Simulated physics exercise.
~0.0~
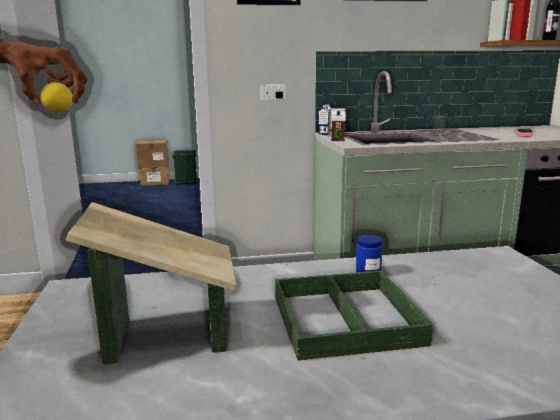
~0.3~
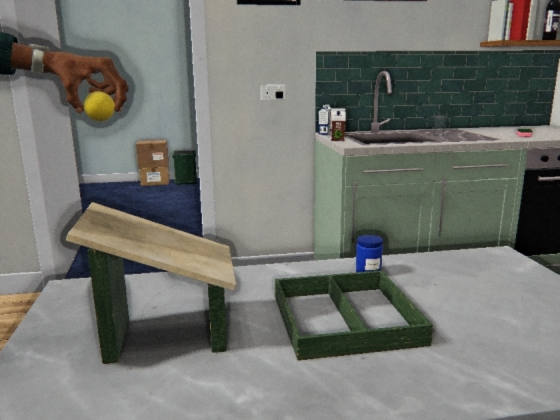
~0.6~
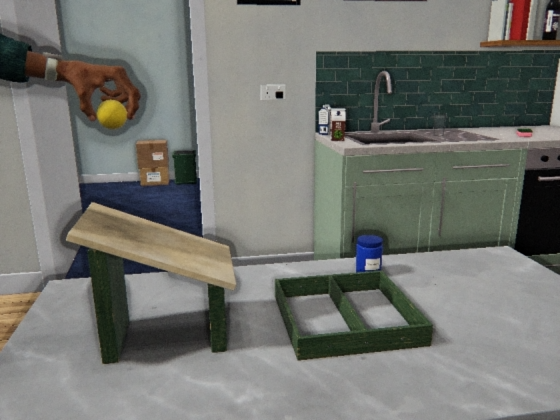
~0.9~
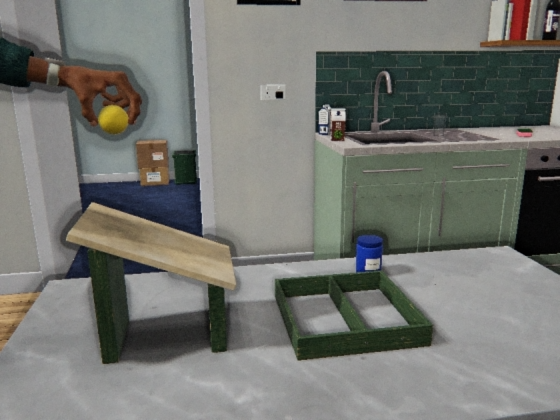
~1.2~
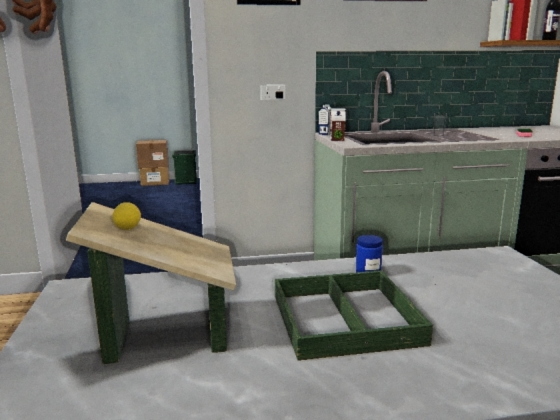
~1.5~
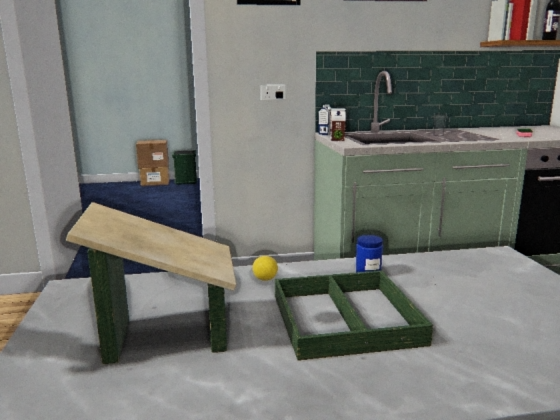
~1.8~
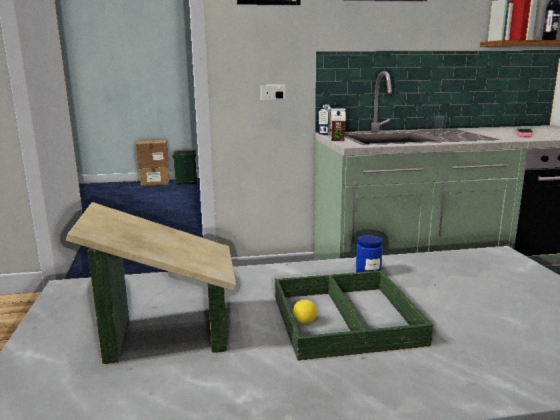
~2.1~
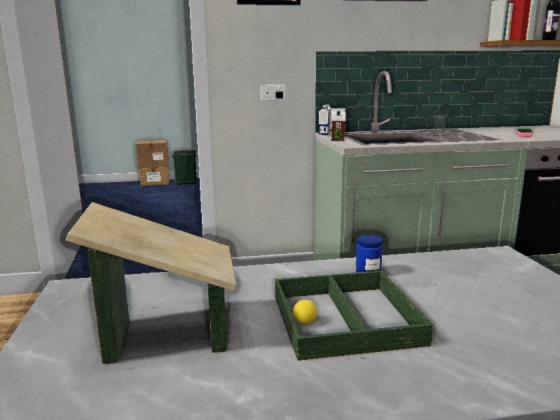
A hand drops a yellow lemon onto a sloped board, and it lands in the tray's nearer bay.
